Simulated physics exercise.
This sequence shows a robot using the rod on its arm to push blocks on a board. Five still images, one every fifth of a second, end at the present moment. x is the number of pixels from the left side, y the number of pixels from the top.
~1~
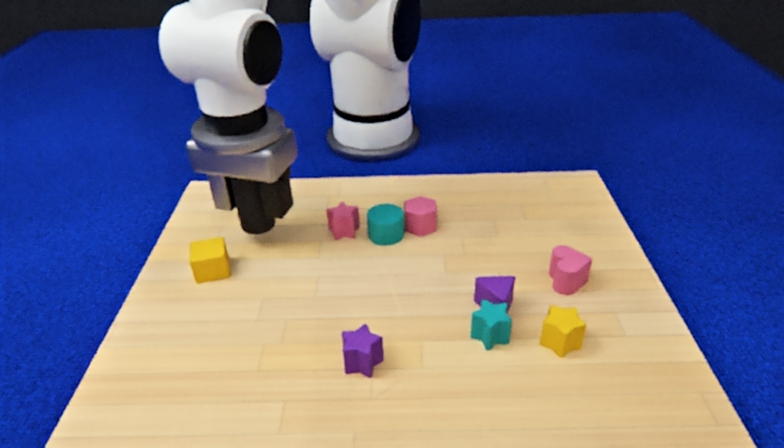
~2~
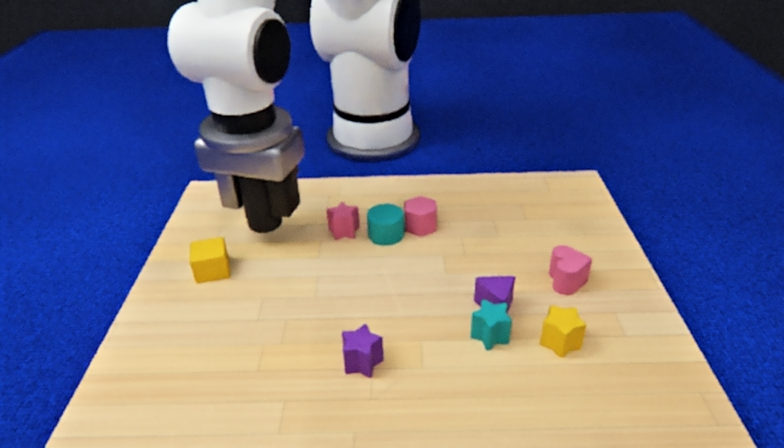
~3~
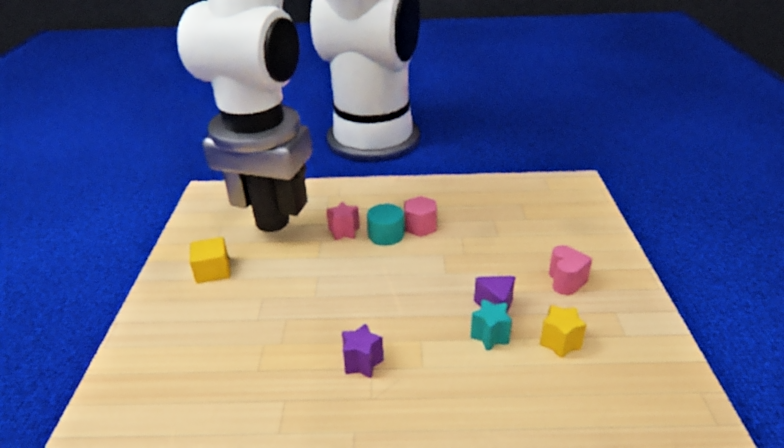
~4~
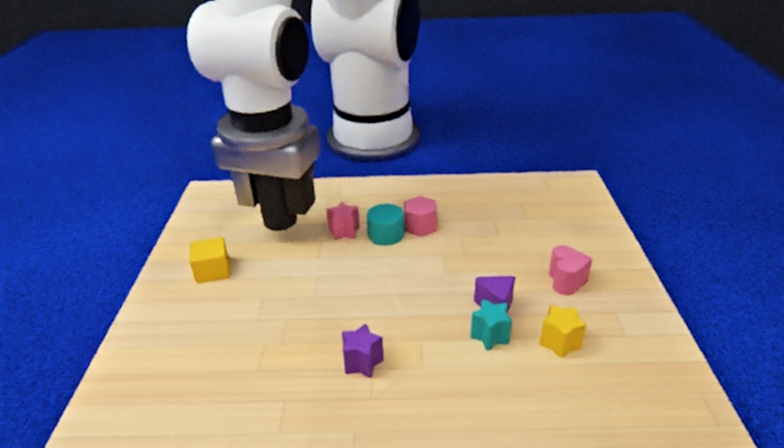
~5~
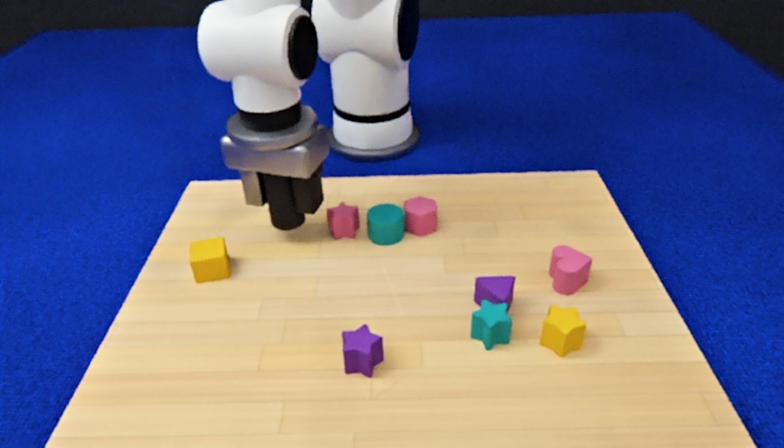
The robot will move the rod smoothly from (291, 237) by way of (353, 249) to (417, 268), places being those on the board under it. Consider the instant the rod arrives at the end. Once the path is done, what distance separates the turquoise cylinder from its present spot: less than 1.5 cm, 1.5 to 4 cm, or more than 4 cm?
Displaced less than 1.5 cm.
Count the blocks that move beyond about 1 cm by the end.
It should be one, as far as I can tell.
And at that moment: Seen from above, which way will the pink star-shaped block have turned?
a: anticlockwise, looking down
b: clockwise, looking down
a: Anticlockwise, looking down.
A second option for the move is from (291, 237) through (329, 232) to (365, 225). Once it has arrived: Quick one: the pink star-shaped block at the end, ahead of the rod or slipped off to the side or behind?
Before the rod.
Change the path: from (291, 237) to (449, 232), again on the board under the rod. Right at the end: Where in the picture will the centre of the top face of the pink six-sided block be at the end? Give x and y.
The point I'd pick in the picture is (492, 192).
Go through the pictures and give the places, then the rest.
The first frame shows tip of the rod at (259, 226), middles of tops, pink star-shaped block at (342, 210), turquoise cylinder at (385, 213), pink six-sided block at (421, 205).
The second frame shows rod at (266, 224), nothing pushed.
The third frame shows rod at (273, 223), nothing pushed.
The fourth frame shows rod at (281, 222), nothing pushed.
The fifth frame shows rod at (289, 222), pink star-shaped block at (342, 210), turquoise cylinder at (385, 213), pink six-sided block at (421, 205).
What follows on the original path. One third of the way, rod at (333, 229); pink star-shaped block at (352, 209), turned 25° anticlockwise.
Two thirds of the way, rod at (374, 240); pink star-shaped block at (355, 209), turned 55° anticlockwise; turquoise cylinder at (389, 212).
At the end, rod at (417, 252); pink star-shaped block at (355, 209), turned 55° anticlockwise; turquoise cylinder at (389, 212); pink six-sided block unmoved.
